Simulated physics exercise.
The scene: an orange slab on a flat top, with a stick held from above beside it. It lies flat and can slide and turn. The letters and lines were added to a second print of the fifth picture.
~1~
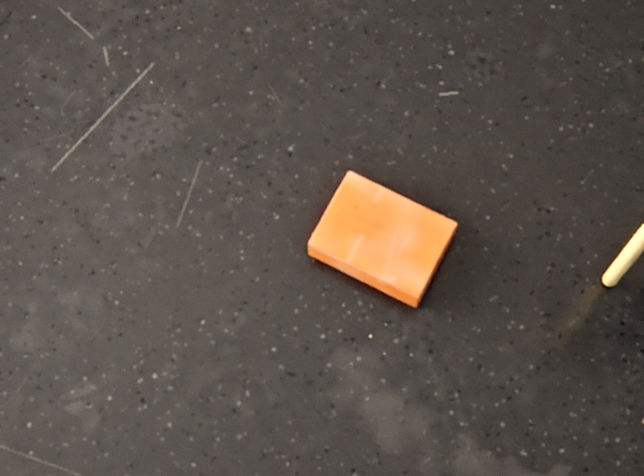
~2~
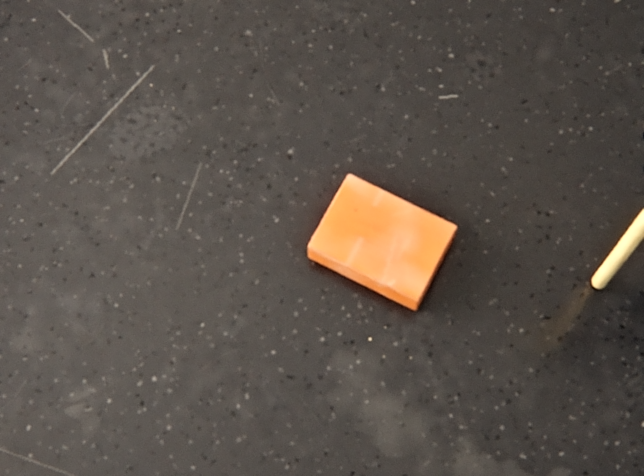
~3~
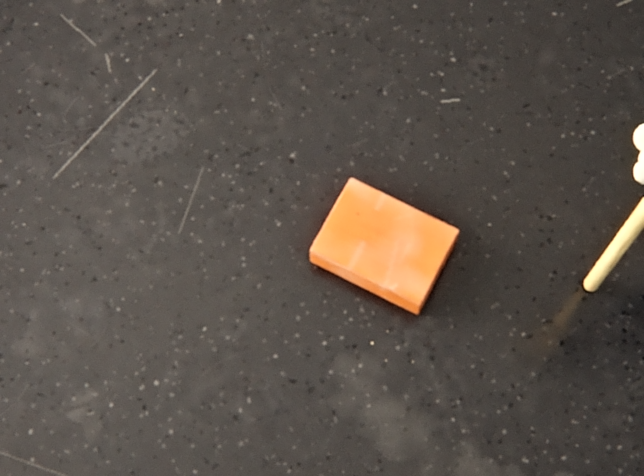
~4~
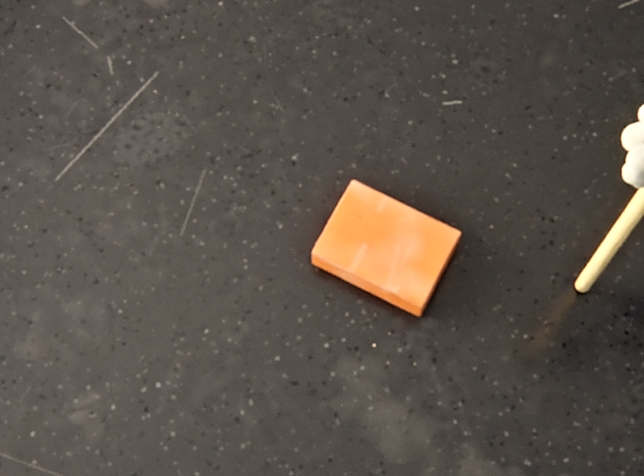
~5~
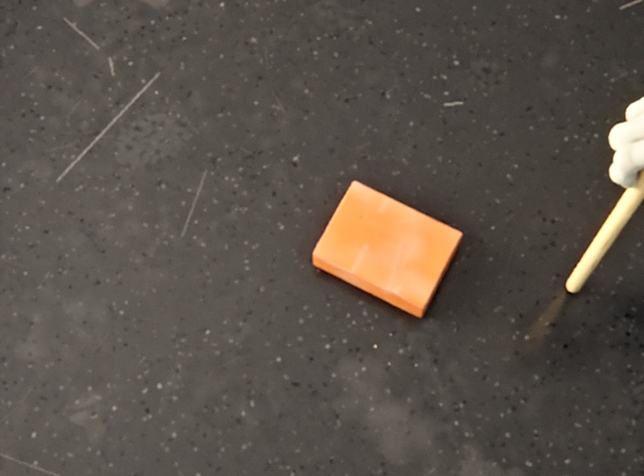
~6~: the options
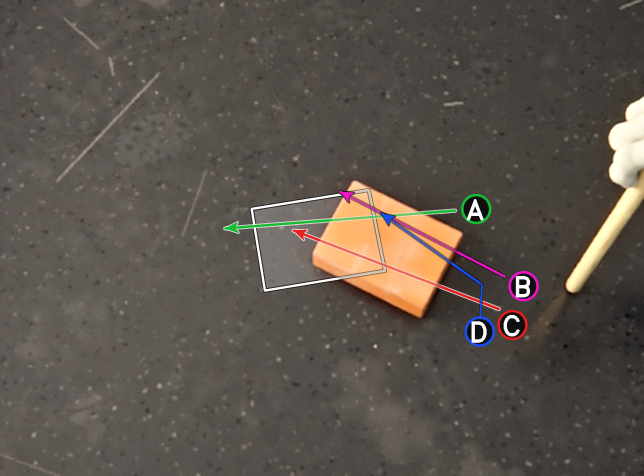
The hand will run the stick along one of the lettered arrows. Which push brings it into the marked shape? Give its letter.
D is the one.
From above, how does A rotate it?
It turns anticlockwise.
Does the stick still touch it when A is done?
At the end, no.
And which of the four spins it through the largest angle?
B.
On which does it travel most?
That is C.
On the marked copy, A from (455, 211) to (225, 228); B from (505, 277) to (340, 192); C from (499, 309) to (294, 230); D from (482, 285) to (381, 213).
Following D. Soon after the start, foot of the stick (444, 259), piece (376, 240).
Later, foot of the stick (408, 233), piece (339, 231).
In the end, foot of the stick (381, 214), piece (318, 228); it fills the outline.
As for the rest, A leaves the piece out of the outline, at (370, 263); B leaves the piece out of the outline, at (300, 238); C leaves the piece out of the outline, at (269, 160).
